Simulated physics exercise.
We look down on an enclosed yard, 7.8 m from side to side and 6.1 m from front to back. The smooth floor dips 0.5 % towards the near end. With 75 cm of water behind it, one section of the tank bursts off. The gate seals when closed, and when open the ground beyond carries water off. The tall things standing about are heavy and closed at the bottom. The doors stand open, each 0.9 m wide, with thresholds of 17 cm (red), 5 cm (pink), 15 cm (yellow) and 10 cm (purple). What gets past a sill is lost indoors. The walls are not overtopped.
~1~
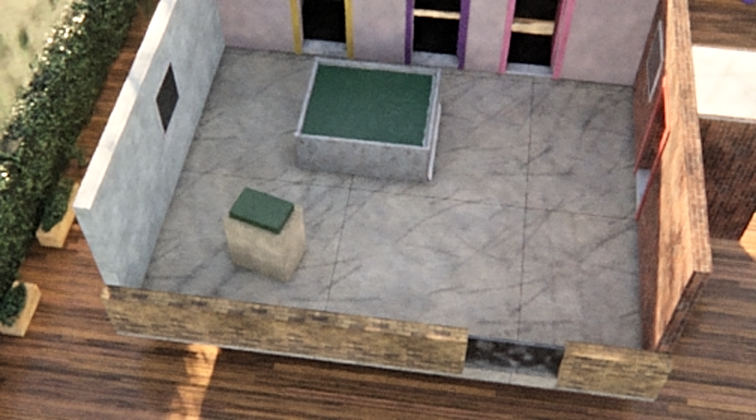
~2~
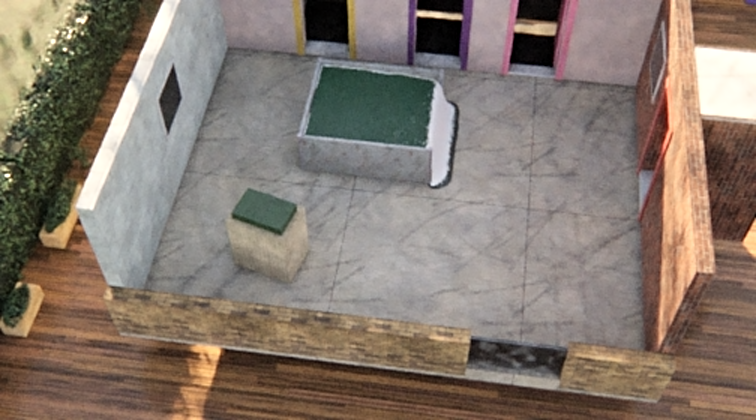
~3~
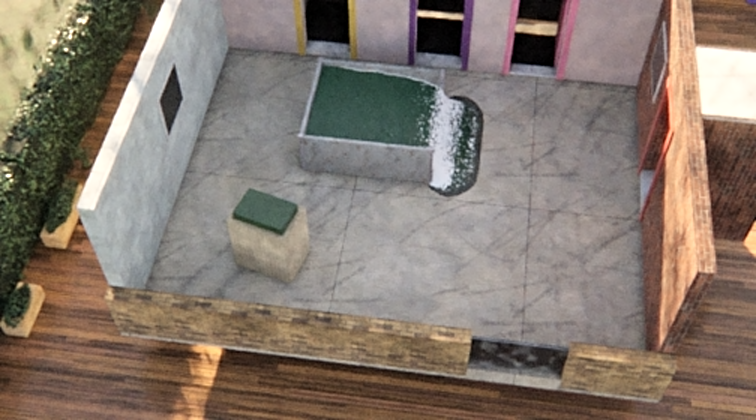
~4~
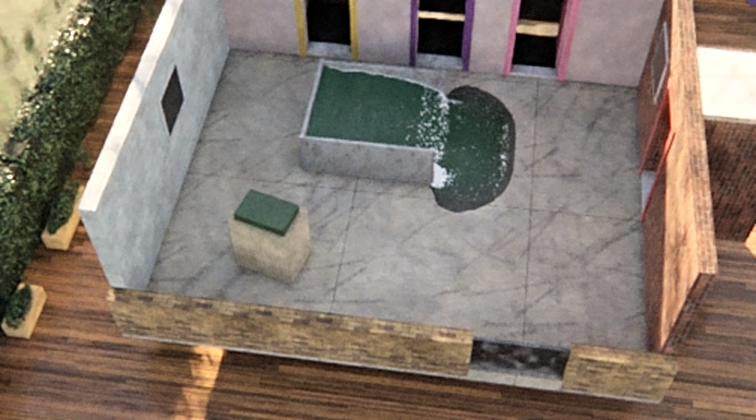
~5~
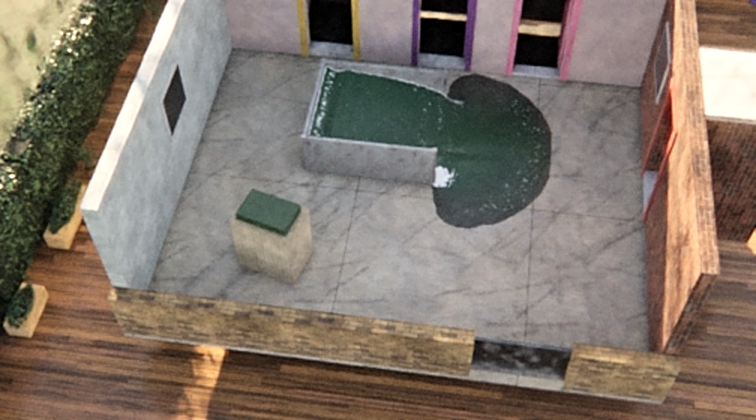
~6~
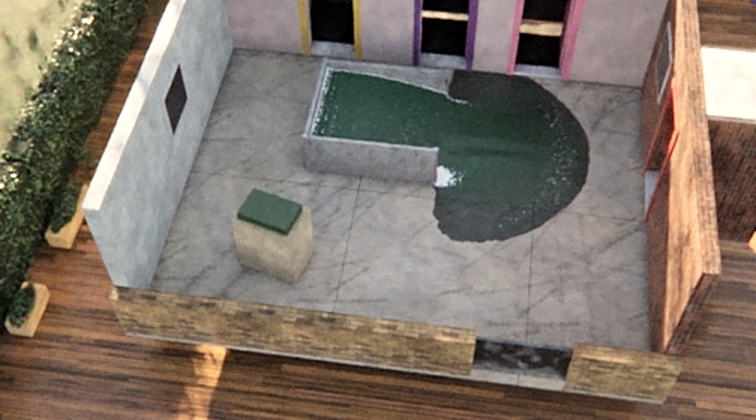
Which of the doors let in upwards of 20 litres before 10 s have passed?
The water let in: At the red door it exceeds the limit; at the pink door it passes the limit; at the yellow door it stays under the limit; at the purple door it keeps below the limit.
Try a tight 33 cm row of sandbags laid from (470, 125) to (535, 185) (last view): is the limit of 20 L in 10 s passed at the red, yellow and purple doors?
Against that limit: Red under, yellow not over, purple below.
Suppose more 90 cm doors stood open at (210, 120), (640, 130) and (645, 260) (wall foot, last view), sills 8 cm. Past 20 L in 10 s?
In turn: Not over, over, past it.
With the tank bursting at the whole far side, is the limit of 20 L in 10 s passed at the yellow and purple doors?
Against that limit: Yellow over, purple past it.
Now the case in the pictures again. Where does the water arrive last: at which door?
It is the yellow one.
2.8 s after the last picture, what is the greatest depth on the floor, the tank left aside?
Roughly 31 cm.
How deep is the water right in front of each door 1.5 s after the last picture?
In cm: Red 34, pink 12, yellow 0, purple 1.
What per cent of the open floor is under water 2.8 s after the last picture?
About 40 per cent.
Then, 0.7 s after the last picture water covers 35 % of the floor and is deepest (36 cm) near (639, 157); red door 30 cm at the sill, 12 L in, pink door 12 cm at the sill, 3 L in, yellow door not reached, purple door 1 cm at the sill, 0 L in.
Then, 1.5 s after the last picture water covers 40 % of the floor and is deepest (44 cm) near (637, 92); red door 34 cm at the sill, 70 L in, pink door 12 cm at the sill, 29 L in, yellow door not reached, purple door 1 cm at the sill, 0 L in.
Then, 2.8 s after the last picture water covers 40 % of the floor and is deepest (31 cm) near (645, 376); red door 23 cm at the sill, 135 L in, pink door 17 cm at the sill, 71 L in, yellow door not reached, purple door 1 cm at the sill, 0 L in.
Then, 5.3 s after the last picture water covers 70 % of the floor and is deepest (20 cm) near (608, 372); red door 8 cm at the sill, 145 L in, pink door 9 cm at the sill, 161 L in, yellow door 2 cm at the sill, 0 L in, purple door 6 cm at the sill, 0 L in.
Then, 9.3 s after the last picture water covers 95 % of the floor and is deepest (14 cm) near (141, 313); red door 7 cm at the sill, 146 L in, pink door 4 cm at the sill, 172 L in, yellow door 3 cm at the sill, 0 L in, purple door 4 cm at the sill, 0 L in.
